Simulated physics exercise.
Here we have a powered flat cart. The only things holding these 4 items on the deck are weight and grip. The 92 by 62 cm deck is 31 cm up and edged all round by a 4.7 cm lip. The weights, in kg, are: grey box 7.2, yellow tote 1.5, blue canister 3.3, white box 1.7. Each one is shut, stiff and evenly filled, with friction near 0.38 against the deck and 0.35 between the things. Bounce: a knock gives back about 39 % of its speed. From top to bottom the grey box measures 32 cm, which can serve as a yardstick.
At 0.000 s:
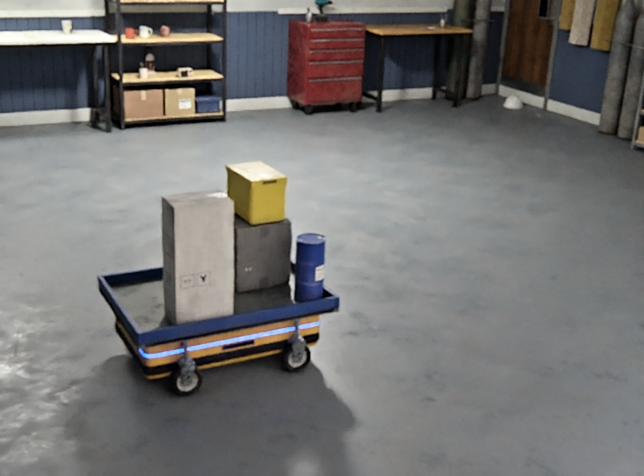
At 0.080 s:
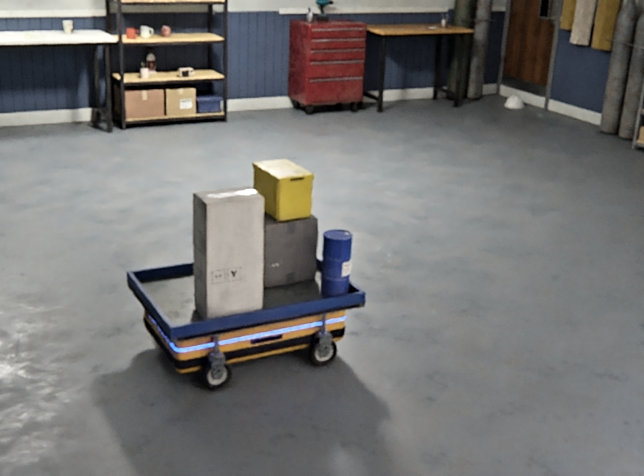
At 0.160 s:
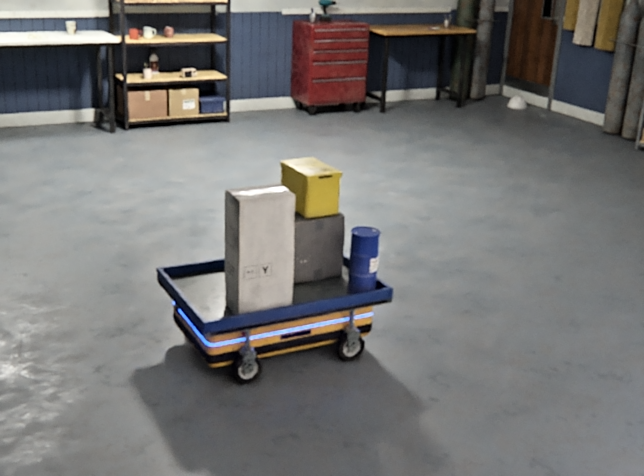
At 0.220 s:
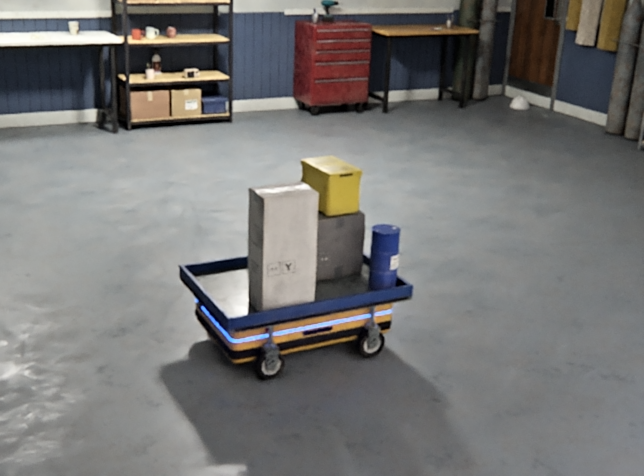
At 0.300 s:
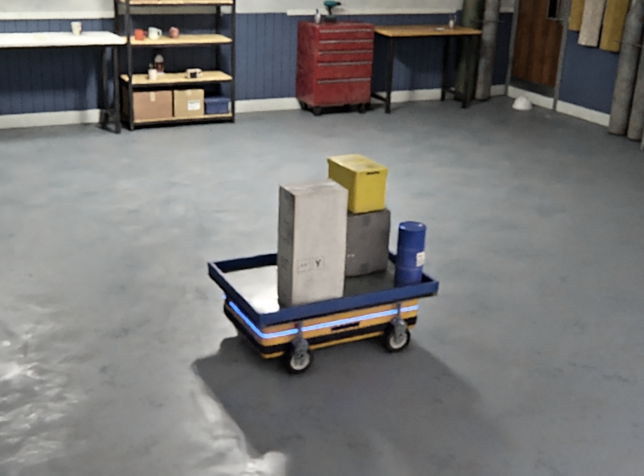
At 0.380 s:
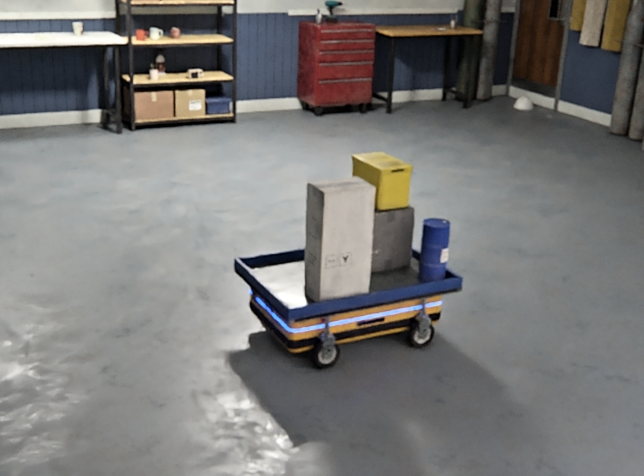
In a workshop with a smooth grey floor, seen from slightly above, shelves, a red tool cabinet and benches line the blue-panelled far wall. A blue-edged flat cart carries a tall white box at left, a yellow tote atop a dark grey box behind it, and a blue canister at right. The cart rolls steadily rightward across the floor, its load keeping its arrangement, while the view stays nearly still.
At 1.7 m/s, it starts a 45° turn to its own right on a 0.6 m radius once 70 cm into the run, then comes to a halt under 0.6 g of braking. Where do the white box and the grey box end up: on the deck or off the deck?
One by one: White box: Aboard. Grey box: Aboard.
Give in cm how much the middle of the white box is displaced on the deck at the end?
Roughly 20 cm.
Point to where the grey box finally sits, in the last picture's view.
It ends up at about (632, 275).
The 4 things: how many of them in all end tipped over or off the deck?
Count: 2.
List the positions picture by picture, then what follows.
In the first picture, cart has run 0 cm; white box (198, 259); grey box (251, 246).
In the second picture, cart has run 14 cm; yellow tote (282, 190); blue canister (336, 264).
In the third picture, cart has run 27 cm; yellow tote (310, 188); blue canister (364, 261).
In the fourth picture, cart has run 37 cm; yellow tote (330, 186); blue canister (384, 258).
In the fifth picture, cart has run 51 cm; yellow tote (356, 184); blue canister (410, 255).
In the sixth picture, cart has run 65 cm; white box (338, 241); grey box (374, 231).
After 0.78 s, cart has run 133 cm, turned 42°; yellow tote now off the deck; white box moved 6 cm near (455, 238); blue canister 57° off upright.
After 1.08 s, cart has run 170 cm, turned 45°; blue canister now off the deck; grey box moved 13 cm near (630, 274); white box moved 8 cm near (544, 253).
In the end (1.7 s), off the deck, yellow tote and blue canister; not toppled but over 10 cm from the start, grey box and white box. In the last view, white box near (573, 258), grey box near (632, 275).
